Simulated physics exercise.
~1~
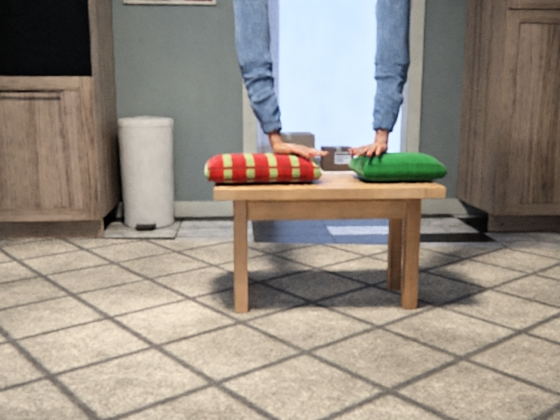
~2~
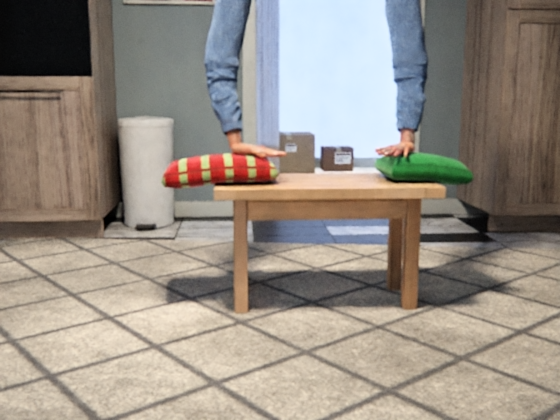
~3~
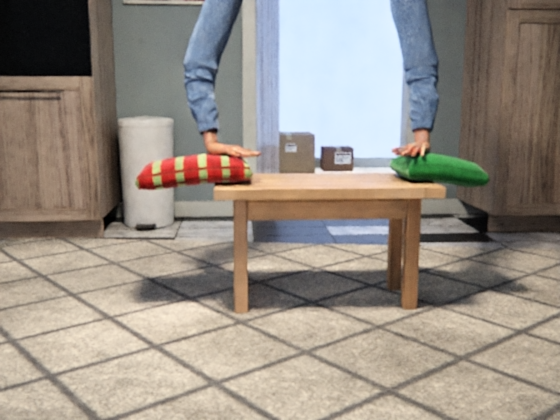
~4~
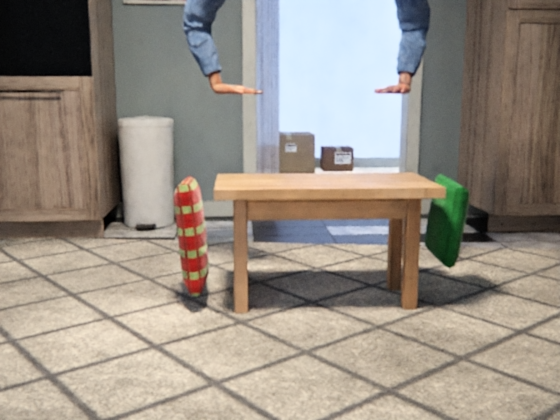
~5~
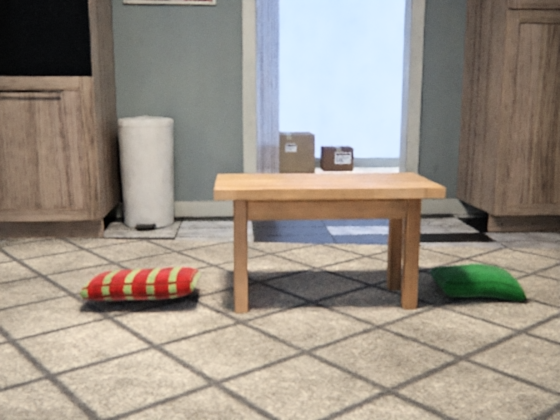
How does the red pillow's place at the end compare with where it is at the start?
At the start the red pillow is on top of the table under a hand. At the end it lies on the floor to the left of the table.
